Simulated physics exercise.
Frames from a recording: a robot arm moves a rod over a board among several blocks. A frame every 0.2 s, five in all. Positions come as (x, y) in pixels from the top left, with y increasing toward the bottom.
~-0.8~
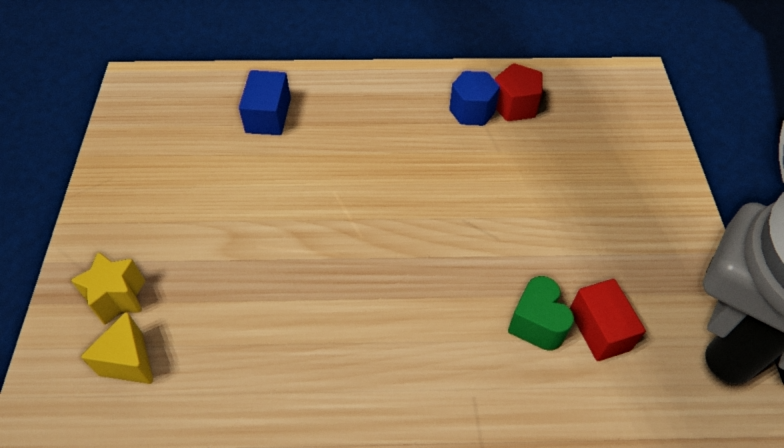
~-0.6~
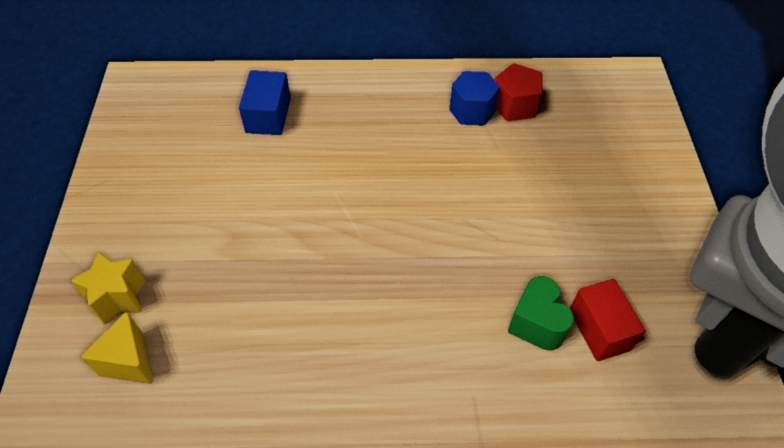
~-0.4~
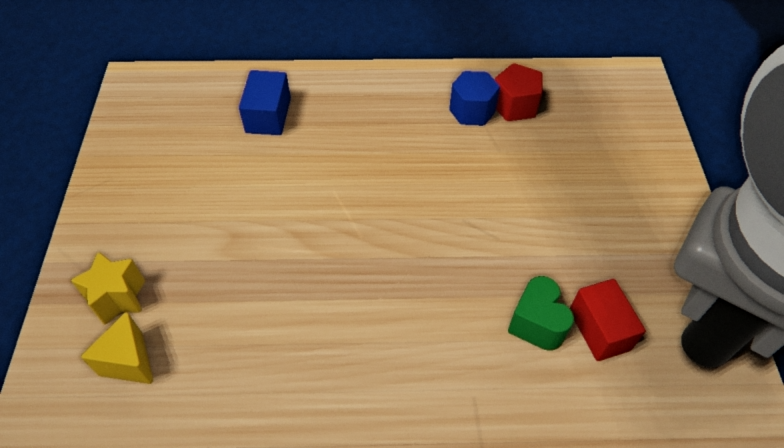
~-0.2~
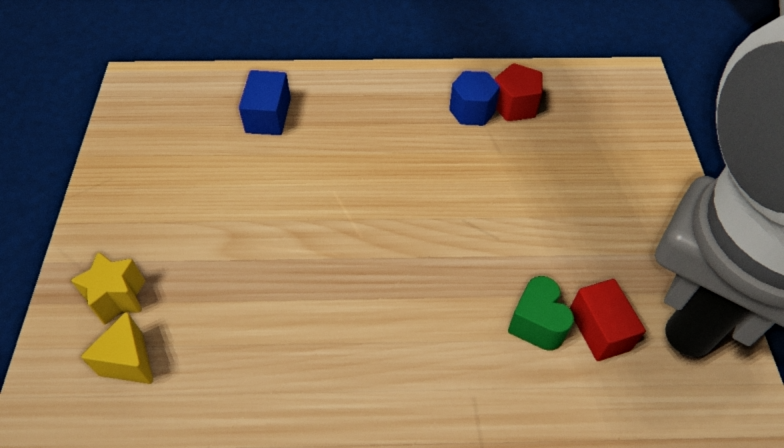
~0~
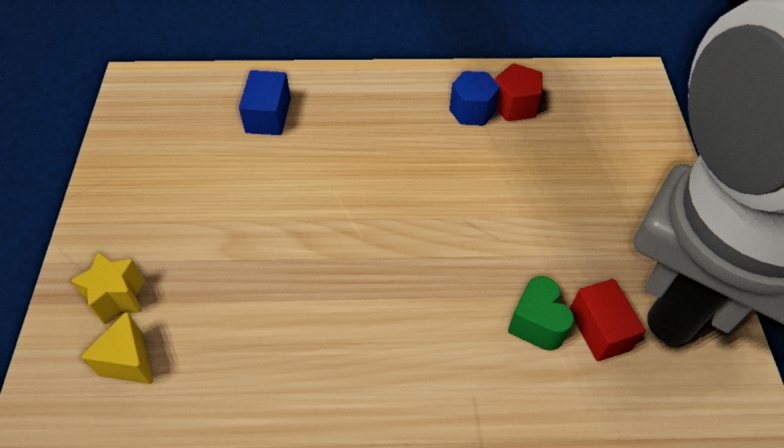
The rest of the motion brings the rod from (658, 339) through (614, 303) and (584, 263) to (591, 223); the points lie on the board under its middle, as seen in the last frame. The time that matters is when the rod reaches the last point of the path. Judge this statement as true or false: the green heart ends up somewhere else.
It is false.
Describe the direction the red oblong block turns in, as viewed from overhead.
In a top view, it turns counterclockwise.
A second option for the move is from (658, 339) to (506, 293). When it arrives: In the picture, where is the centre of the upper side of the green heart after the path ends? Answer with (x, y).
The middle of its upper face should be somewhere near (431, 300).
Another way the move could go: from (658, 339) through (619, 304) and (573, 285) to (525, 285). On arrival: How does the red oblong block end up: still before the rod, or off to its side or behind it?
I'm fairly sure the red oblong block slides away from the front of the rod at some point.
The first path, step by step. One third of the way, rod (622, 288); red oblong block (597, 307), turned 15° anticlockwise.
Two thirds of the way, rod (591, 245); red oblong block (595, 306), turned 20° anticlockwise.
At the end, rod (598, 207); green heart still; red oblong block (595, 306), turned 20° anticlockwise.
